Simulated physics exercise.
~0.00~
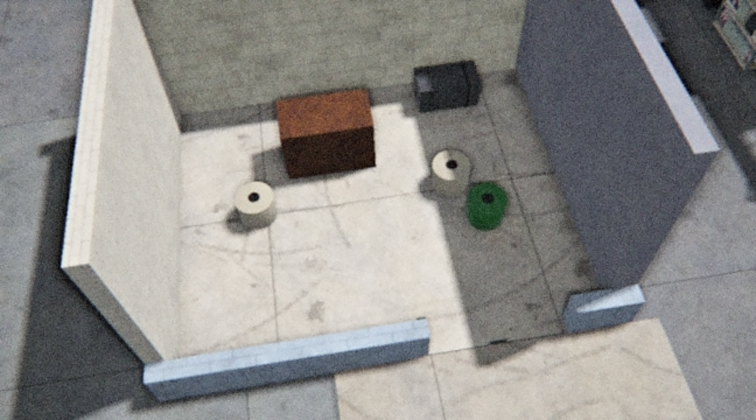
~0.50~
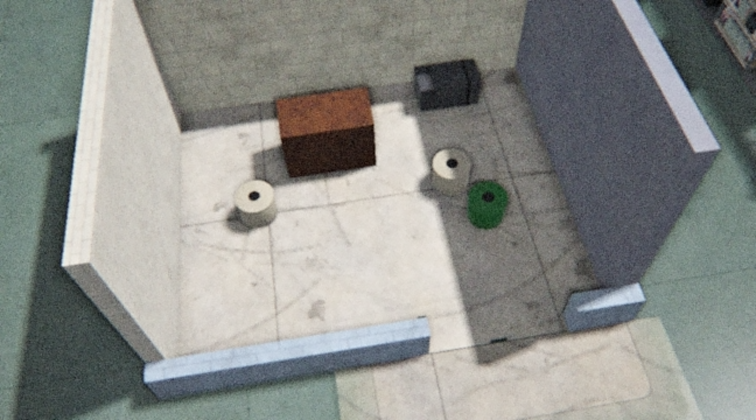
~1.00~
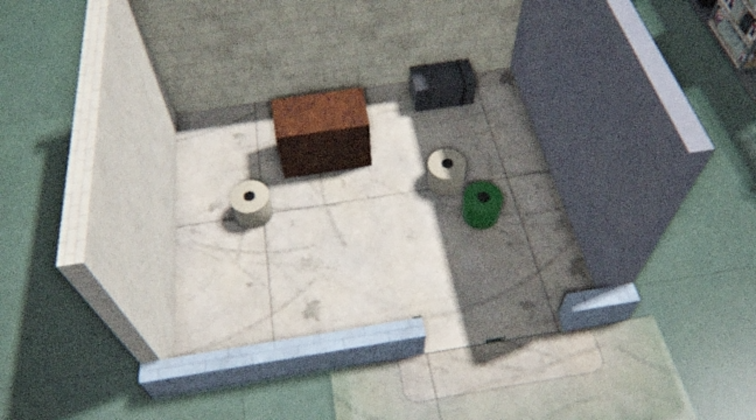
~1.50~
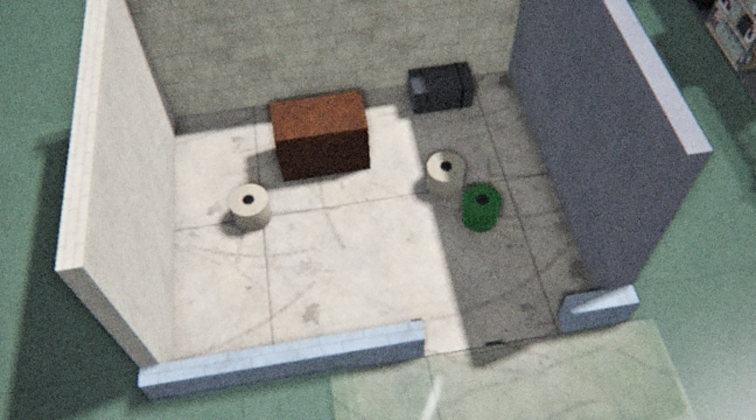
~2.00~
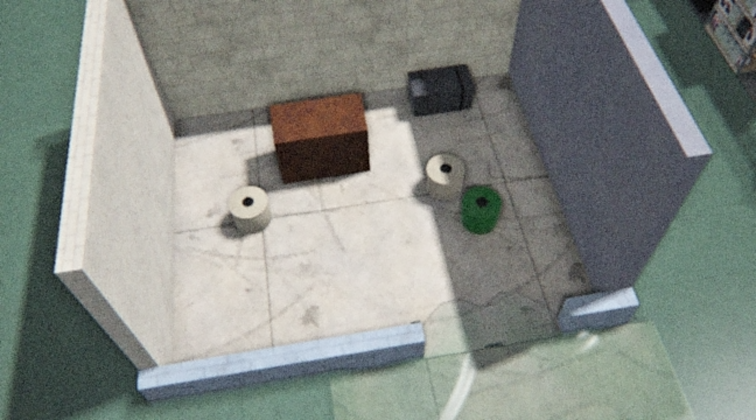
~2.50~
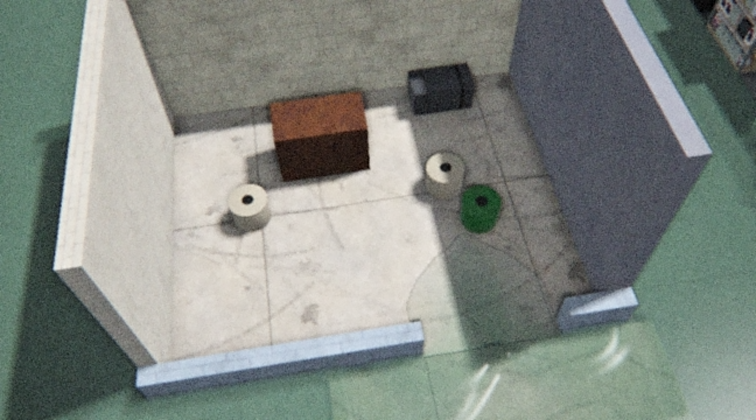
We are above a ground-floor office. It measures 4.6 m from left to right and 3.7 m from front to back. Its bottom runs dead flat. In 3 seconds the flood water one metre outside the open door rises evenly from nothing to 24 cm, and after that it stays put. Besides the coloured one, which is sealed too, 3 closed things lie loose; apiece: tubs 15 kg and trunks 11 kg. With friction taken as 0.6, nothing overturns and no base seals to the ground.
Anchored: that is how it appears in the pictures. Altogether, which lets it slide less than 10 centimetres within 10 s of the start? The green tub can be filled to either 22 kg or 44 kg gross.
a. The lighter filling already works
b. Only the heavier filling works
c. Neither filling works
The answer is b.
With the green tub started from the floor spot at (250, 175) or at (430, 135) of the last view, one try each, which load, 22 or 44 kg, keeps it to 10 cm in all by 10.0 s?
Going in order: Both weights work, heavier weight required.
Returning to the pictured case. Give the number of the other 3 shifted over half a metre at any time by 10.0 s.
Result: 3.
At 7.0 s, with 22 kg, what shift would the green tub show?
Shift: About 60 cm.
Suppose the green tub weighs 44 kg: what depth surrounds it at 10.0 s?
12 cm, roughly.
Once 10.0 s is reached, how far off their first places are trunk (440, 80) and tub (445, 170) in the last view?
In turn: 50 cm, 50 cm.
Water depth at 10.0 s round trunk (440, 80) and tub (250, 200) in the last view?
Depths: Near 15 cm, then near 15 cm.
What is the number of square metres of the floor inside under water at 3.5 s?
Wet area: Approx. 4.0 m2.
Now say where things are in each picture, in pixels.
In the first frame, the green tub at (488, 199), on the bottom; water covers 0.0 m2; 0 of 4 have shifted.
In the second frame, the green tub at (488, 197) rests on the ground; 0.0 m2 under water; 0 of 4 have shifted.
In the third frame, the green tub at (483, 197) rests on the ground; 0.0 m2 under water; 0 of 4 have shifted.
In the fourth frame, the green tub at (482, 200), on the bottom; 0.0 m2 under water; 0 of 4 have shifted.
In the fifth frame, the green tub at (482, 202), on the bottom; 0.4 m2 under water; 0 of 4 have shifted.
In the sixth frame, the green tub at (482, 201) rests on the ground; 1.3 m2 under water; 0 of 4 have shifted.
After 3.5 s the green tub would be 1 cm from its start with 22 kg and 0 cm from its start with 44 kg; 8 cm of water round it then.
After 4.5 s the green tub would be 37 cm from its start with 22 kg and 0 cm from its start with 44 kg; 9 cm of water round it then.
After 7.0 s the green tub would be 67 cm from its start with 22 kg and 0 cm from its start with 44 kg; 9 cm of water round it then.
After 10.0 s the green tub would be 90 cm from its start with 22 kg and 0 cm from its start with 44 kg; 12 cm of water round it then.
